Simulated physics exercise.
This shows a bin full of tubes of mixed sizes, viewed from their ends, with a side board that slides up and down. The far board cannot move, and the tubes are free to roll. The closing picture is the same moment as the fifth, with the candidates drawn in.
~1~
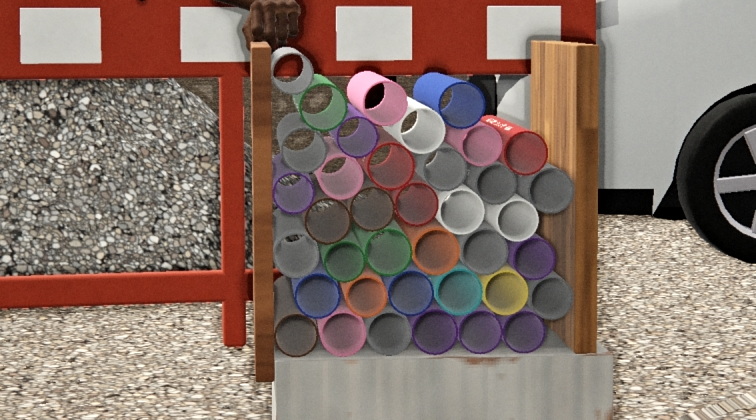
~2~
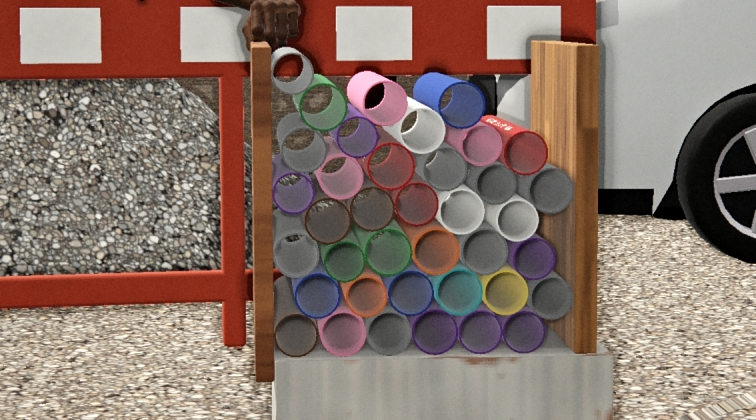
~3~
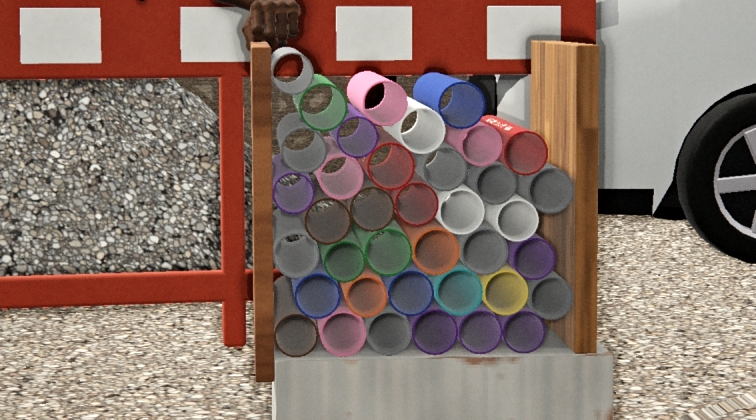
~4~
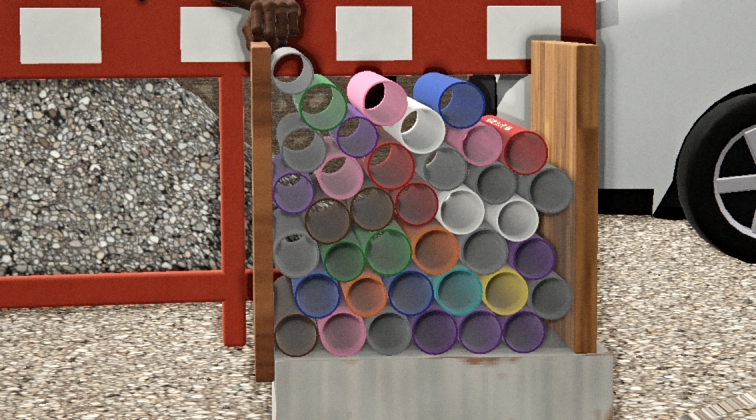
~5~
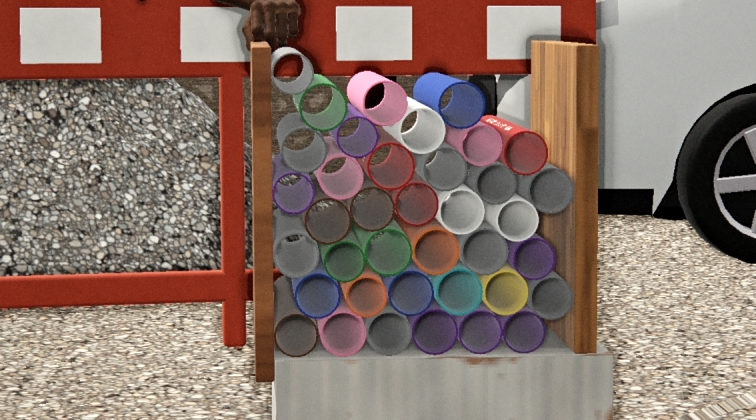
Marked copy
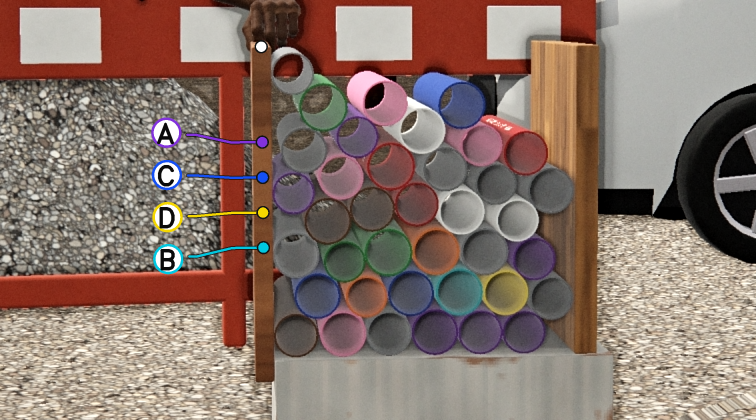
A dark brown gloved hand rests at the top left, above an open-ended bin of stacked tubes seen straight on, set on pale gravel before a red and white barrier. Pink and blue tubes top the pile between wooden side boards, with green, red, white, grey, purple and yellow ones below, and a car wheel at right. Nothing visibly moves, and the camera stays still.
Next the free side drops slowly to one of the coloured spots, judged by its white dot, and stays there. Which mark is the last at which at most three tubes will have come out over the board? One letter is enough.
Stop at D.
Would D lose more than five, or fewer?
It loses fewer than five.
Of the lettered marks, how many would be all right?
The number is three.
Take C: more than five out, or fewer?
Fewer than five.
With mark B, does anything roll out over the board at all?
Yes.
On the marked copy, A at (262, 142); B at (263, 247); C at (263, 177); D at (263, 212); the white dot at (261, 47).
Taking D. A third of the way, top of the board (271, 120).
Two thirds of the way, top of the board (272, 201).
When it is over, top of the board (272, 211), one out over the board.
As for the rest, A none out over the board; B more than three out over the board; C one out over the board.
